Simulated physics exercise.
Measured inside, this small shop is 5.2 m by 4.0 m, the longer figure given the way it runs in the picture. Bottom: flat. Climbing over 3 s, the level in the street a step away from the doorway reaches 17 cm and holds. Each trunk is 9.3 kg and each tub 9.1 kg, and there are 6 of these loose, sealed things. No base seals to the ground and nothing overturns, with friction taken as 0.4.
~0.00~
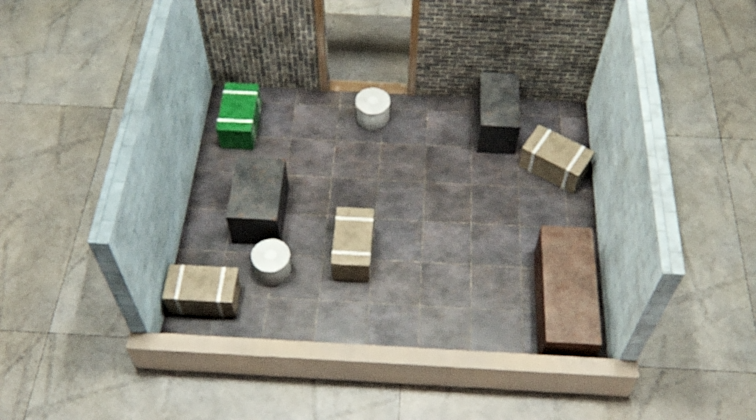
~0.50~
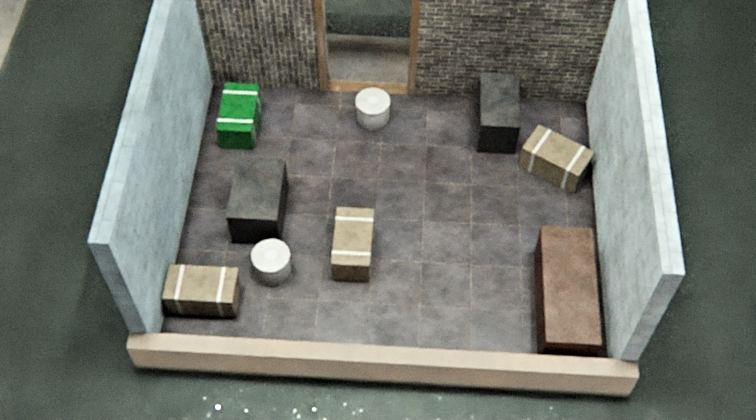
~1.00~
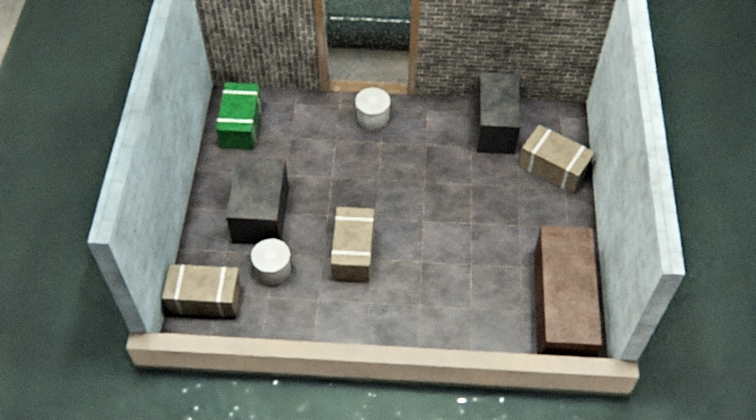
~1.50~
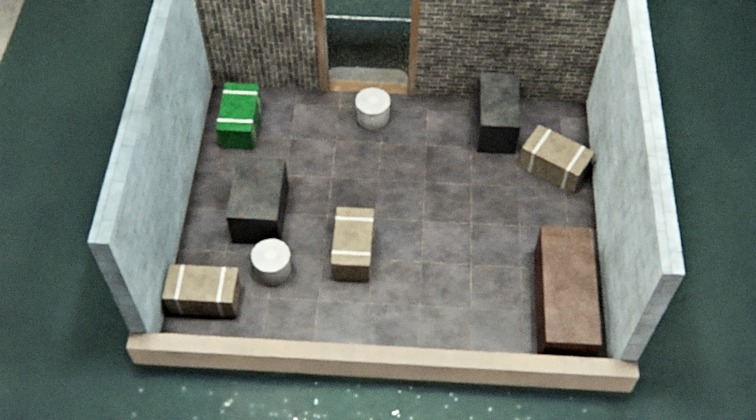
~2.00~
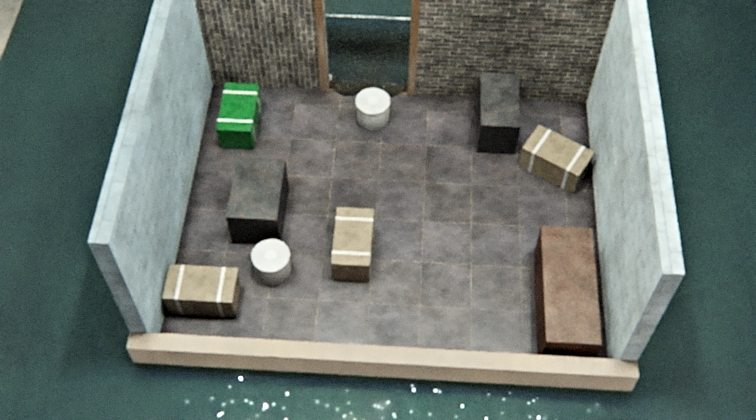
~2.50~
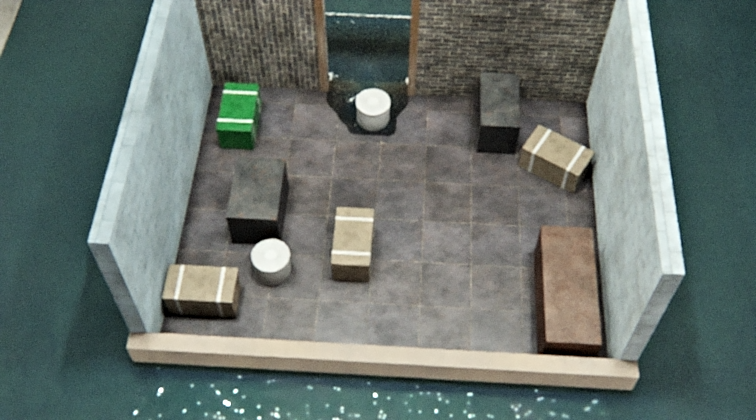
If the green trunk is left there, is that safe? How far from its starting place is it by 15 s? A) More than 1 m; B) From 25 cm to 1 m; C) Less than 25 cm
Answer: B.
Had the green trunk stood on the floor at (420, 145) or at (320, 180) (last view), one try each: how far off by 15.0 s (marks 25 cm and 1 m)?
Results in order: It ends up well away; it ends up well away.
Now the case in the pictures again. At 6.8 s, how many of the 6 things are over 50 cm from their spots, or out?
That would be 1.
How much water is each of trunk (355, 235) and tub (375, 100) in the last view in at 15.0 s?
Depths: Near 9 cm, then near 9 cm.
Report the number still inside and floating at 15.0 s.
At that moment 6.
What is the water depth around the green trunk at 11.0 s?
I'd put it at about 3 cm.
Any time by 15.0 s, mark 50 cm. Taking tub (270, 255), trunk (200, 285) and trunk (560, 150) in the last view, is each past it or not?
Order as asked: Below, below, beyond.
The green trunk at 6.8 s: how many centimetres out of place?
Close to 0 cm.
After 3.5 s the green trunk is near (238, 106), 0.0 m from its start, aground; 0 afloat.
After 6.8 s the green trunk is near (238, 106), 0.0 m from its start, aground; 0 afloat.
After 11.0 s the green trunk is near (251, 102), 0.2 m from its start, afloat; 5 afloat.
After 15.0 s the green trunk is near (273, 118), 0.5 m from its start, afloat; 6 afloat.
